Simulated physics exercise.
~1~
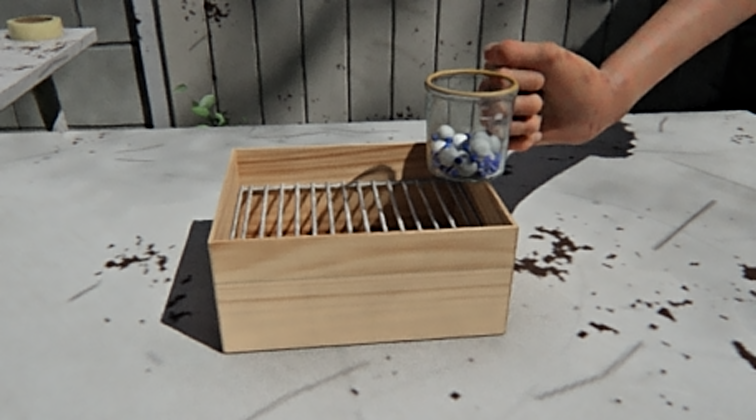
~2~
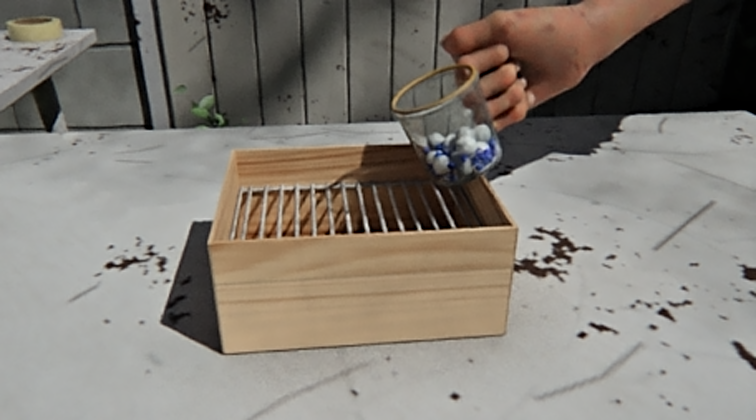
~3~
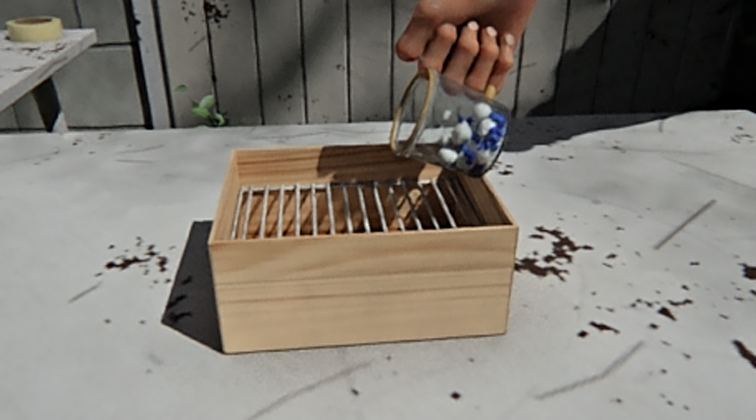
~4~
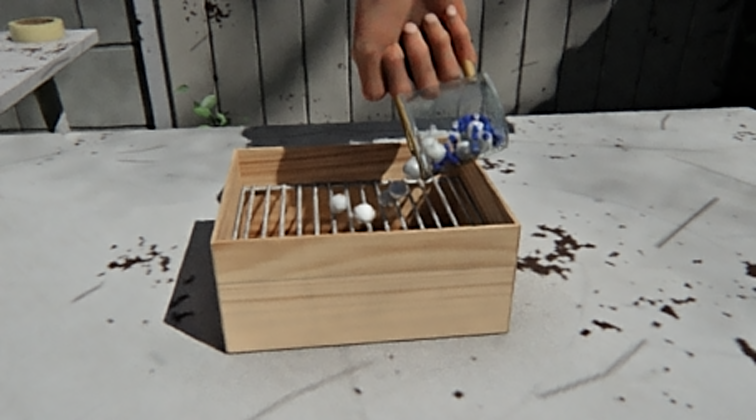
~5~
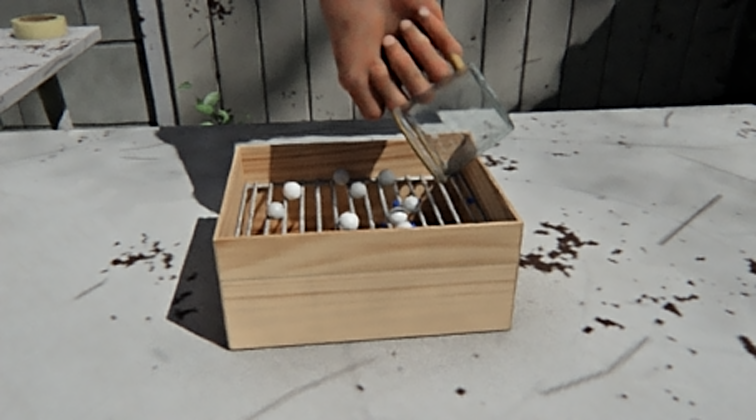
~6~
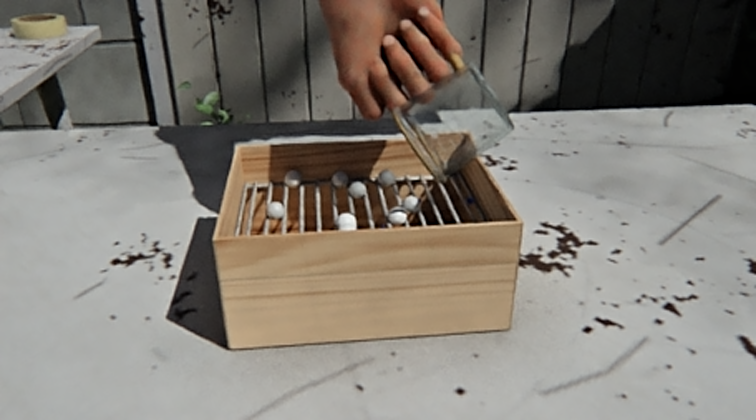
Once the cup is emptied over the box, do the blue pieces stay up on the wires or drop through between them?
The blue pieces drop through between the wires into the box, apart from perhaps a stray few. The white ones stay resting on top.
At first, a hand holds a clear cup of blue and white pieces upright above the right side of a wooden box with thin wires across it. The hand tips the cup to the left until it lies on its side, with the pieces still inside. Then white balls begin to roll out onto the wires while most of the blue pieces remain in the cup. The hand turns the cup further over and empties it. At the end, the white balls rest spread across the wires, while nearly all the blue pieces have dropped between them into the box.
